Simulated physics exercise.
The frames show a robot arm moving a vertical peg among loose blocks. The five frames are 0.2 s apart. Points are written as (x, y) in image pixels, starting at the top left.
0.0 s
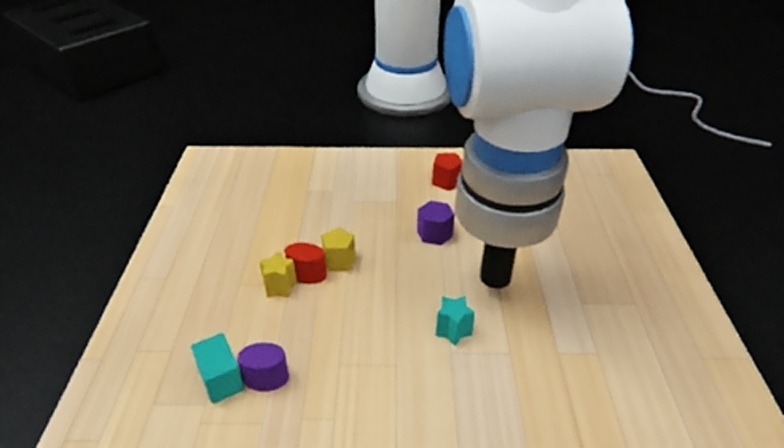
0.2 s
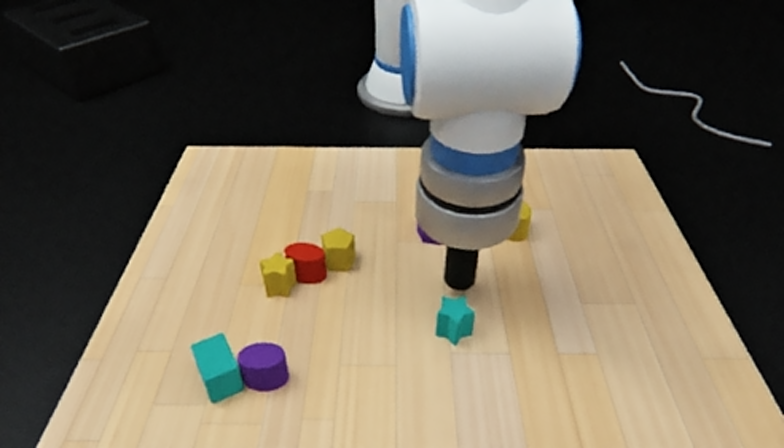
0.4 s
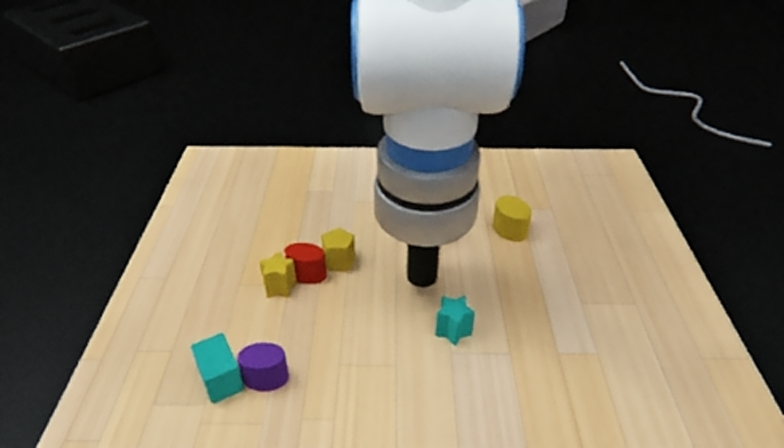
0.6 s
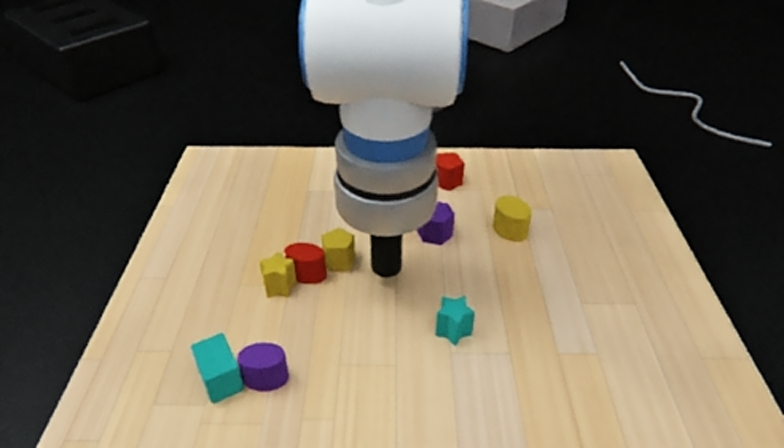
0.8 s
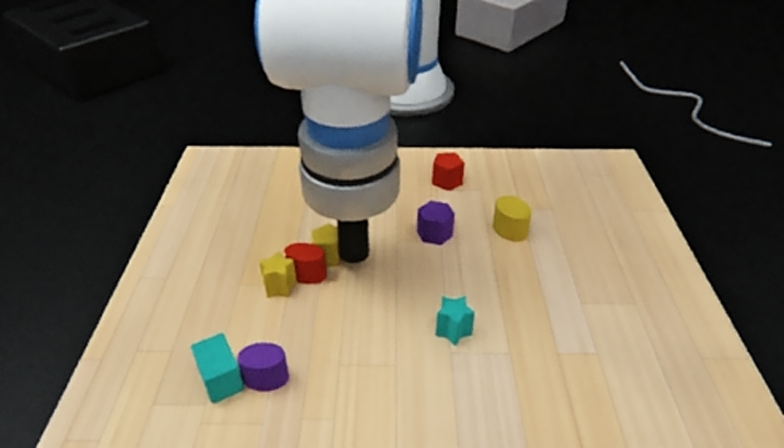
On a light wooden tabletop scattered with colored blocks, a white and blue robot arm moves its black vertical peg leftward past a teal star, then nudges a yellow block slightly left beside a red one.
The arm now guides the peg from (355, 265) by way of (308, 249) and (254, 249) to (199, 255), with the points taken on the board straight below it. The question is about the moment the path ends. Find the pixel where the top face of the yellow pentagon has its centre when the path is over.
It will likely be found at (250, 208).
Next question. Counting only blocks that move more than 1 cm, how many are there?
This push will displace one block.
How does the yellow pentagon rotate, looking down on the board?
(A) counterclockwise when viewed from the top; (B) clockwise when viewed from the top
B
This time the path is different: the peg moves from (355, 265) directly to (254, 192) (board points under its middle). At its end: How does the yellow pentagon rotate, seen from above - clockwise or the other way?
From above, counter-clockwise.
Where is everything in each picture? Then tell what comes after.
Peg tip (495, 278); block tops, red oval block (304, 251); yellow pentagon (337, 238), in the first frame.
Peg (459, 279); blocks unchanged, in the second frame.
Peg (422, 277); blocks unchanged, in the third frame.
Peg (387, 267); blocks unchanged, in the fourth frame.
Peg (354, 253); red oval block (304, 251); yellow pentagon (327, 233), in the fifth frame.
What follows on the original path. One third of the way, peg (305, 237); yellow pentagon (281, 216), turned 15° clockwise.
Two thirds of the way, peg (250, 238); yellow pentagon (250, 208), turned 65° clockwise.
At the end, peg (195, 243); red oval block in place; yellow pentagon (250, 208), turned 65° clockwise.
